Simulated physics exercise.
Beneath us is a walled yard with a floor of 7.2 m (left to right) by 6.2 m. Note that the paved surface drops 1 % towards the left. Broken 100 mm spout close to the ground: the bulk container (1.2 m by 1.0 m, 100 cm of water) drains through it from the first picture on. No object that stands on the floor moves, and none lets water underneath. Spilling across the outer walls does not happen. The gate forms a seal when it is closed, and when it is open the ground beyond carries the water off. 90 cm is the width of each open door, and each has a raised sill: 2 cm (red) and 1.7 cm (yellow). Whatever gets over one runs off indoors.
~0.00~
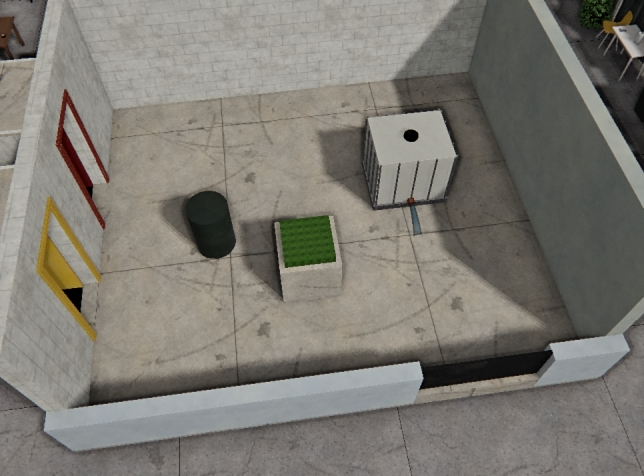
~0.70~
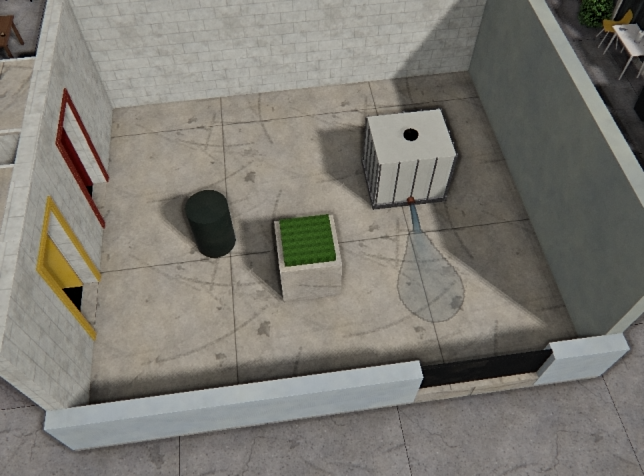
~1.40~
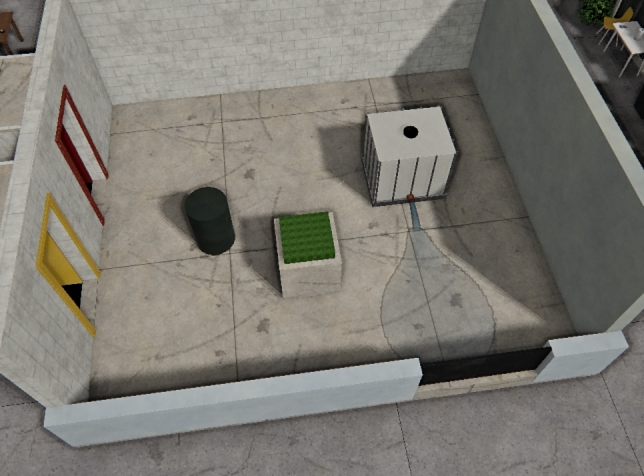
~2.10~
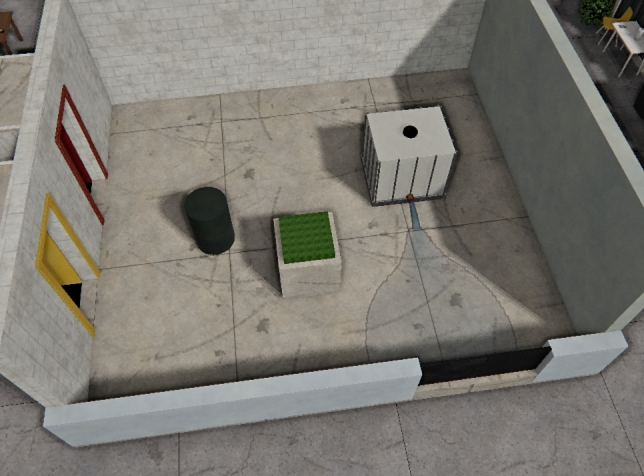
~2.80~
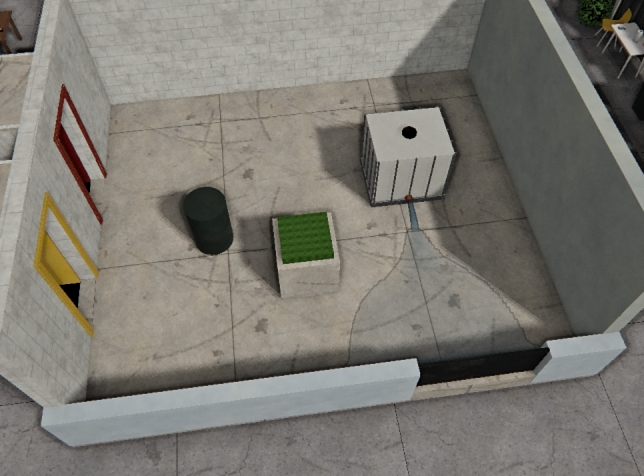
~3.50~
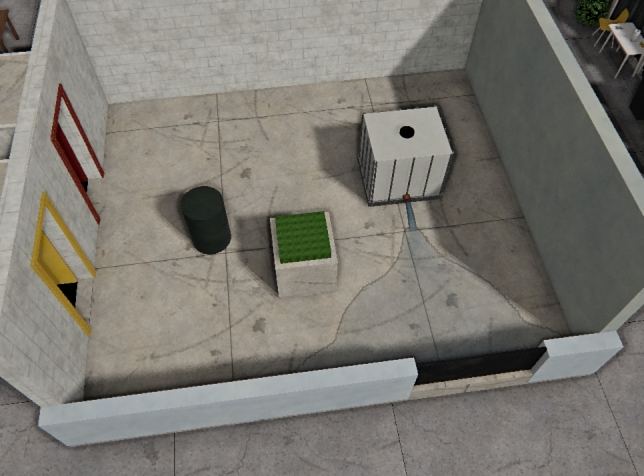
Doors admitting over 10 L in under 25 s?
Red door: Not over; yellow door: Over.
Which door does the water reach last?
It is the red one.
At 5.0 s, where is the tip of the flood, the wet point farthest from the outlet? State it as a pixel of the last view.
In the last view, it's close to (226, 401).
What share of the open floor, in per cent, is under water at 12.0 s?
Wet fraction: Around 40 %.
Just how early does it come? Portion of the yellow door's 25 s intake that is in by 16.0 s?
Around 15 per cent of it is in by then.
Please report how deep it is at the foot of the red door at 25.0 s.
2.5 cm.
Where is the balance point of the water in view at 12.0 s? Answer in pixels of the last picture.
Near (348, 322) in the last picture.
After 5.0 s water covers 15 % of the floor and is deepest (6 cm) near (414, 236); red door not reached, yellow door not reached.
After 8.0 s water covers 30 % of the floor and is deepest (6 cm) near (414, 236); red door not reached, yellow door not reached.
After 12.0 s water covers 40 % of the floor and is deepest (6 cm) near (414, 236); red door not reached, yellow door 2.2 cm at the sill, 0 L in.
After 16.0 s water covers 50 % of the floor and is deepest (6 cm) near (414, 236); red door 1.3 cm at the sill, 0 L in, yellow door 3 cm at the sill, 3 L in.
After 25.0 s water covers 75 % of the floor and is deepest (5 cm) near (414, 236); red door 2.5 cm at the sill, 0 L in, yellow door 3.5 cm at the sill, 23 L in.
